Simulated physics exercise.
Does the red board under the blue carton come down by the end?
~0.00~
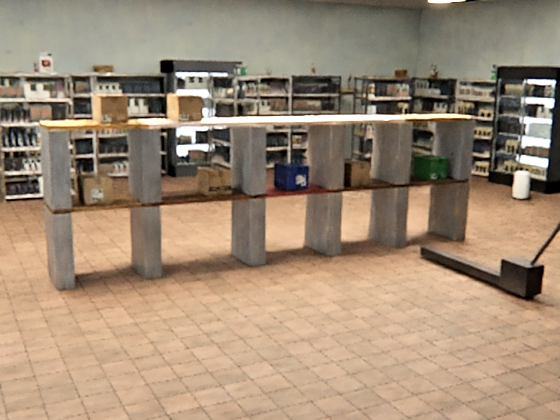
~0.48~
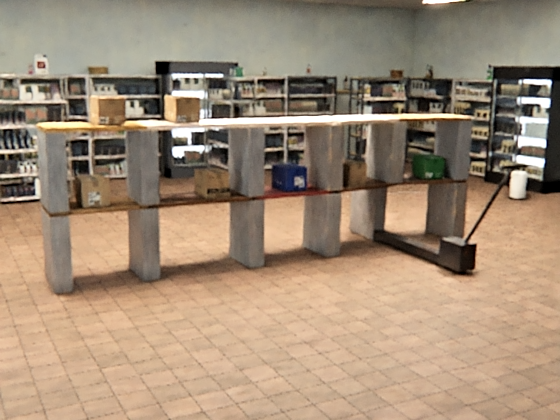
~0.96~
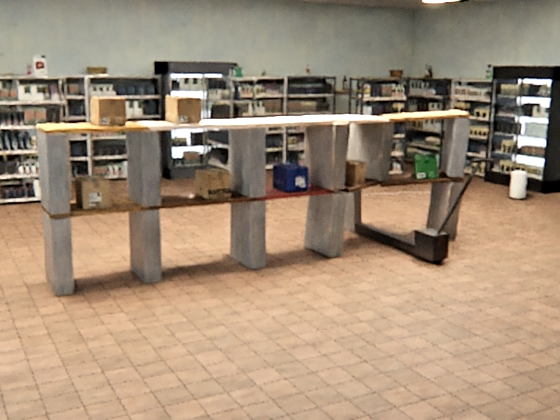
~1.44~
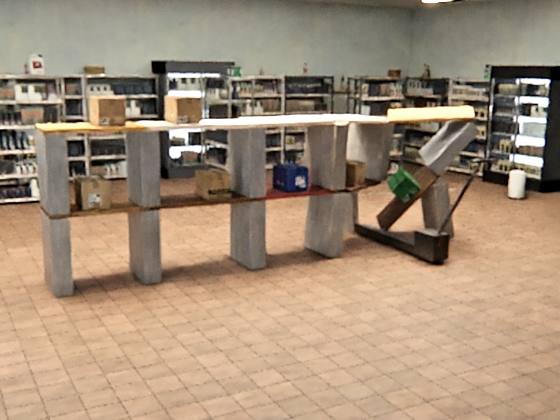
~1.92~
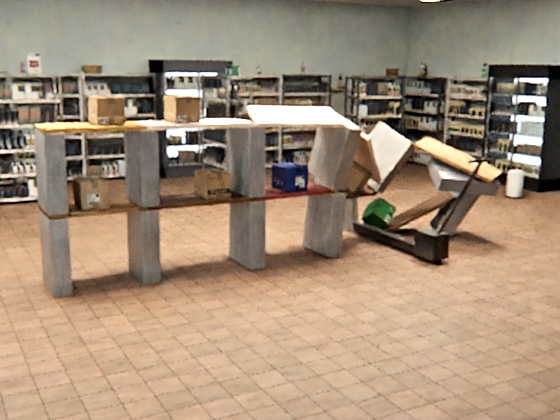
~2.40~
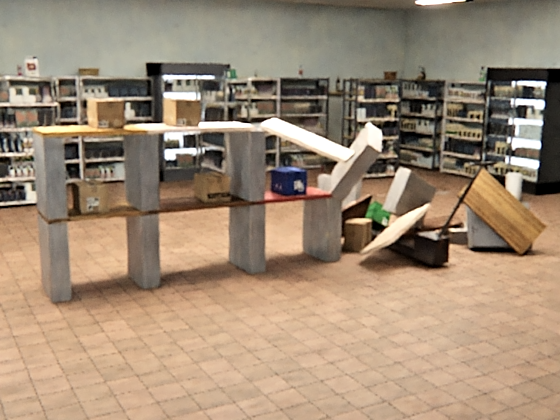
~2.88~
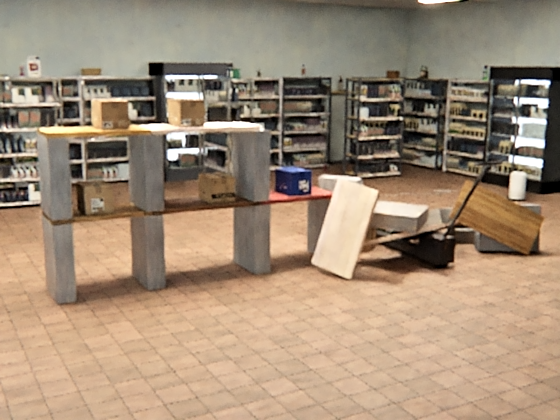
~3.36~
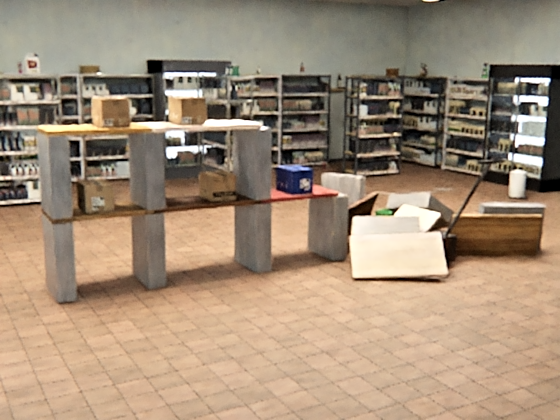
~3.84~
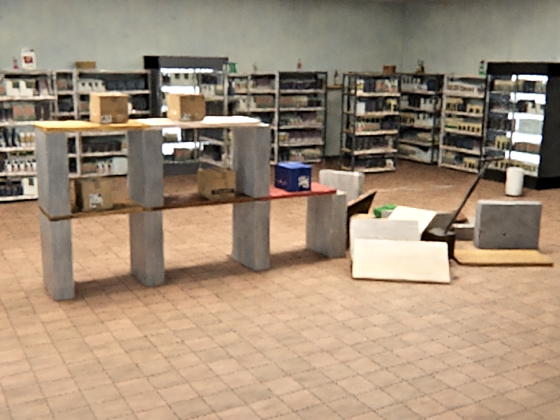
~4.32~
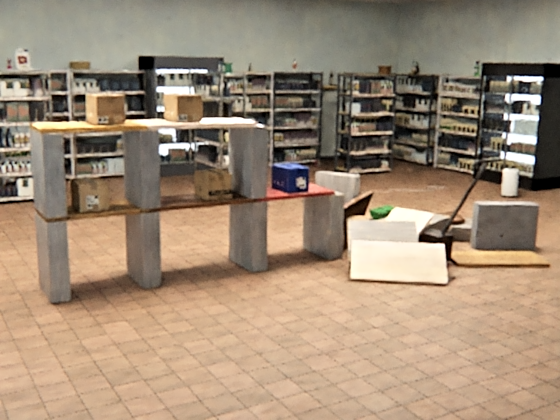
No, the red board stays up in its place with the blue carton still on it, while the right end of the shelf lies in a heap.
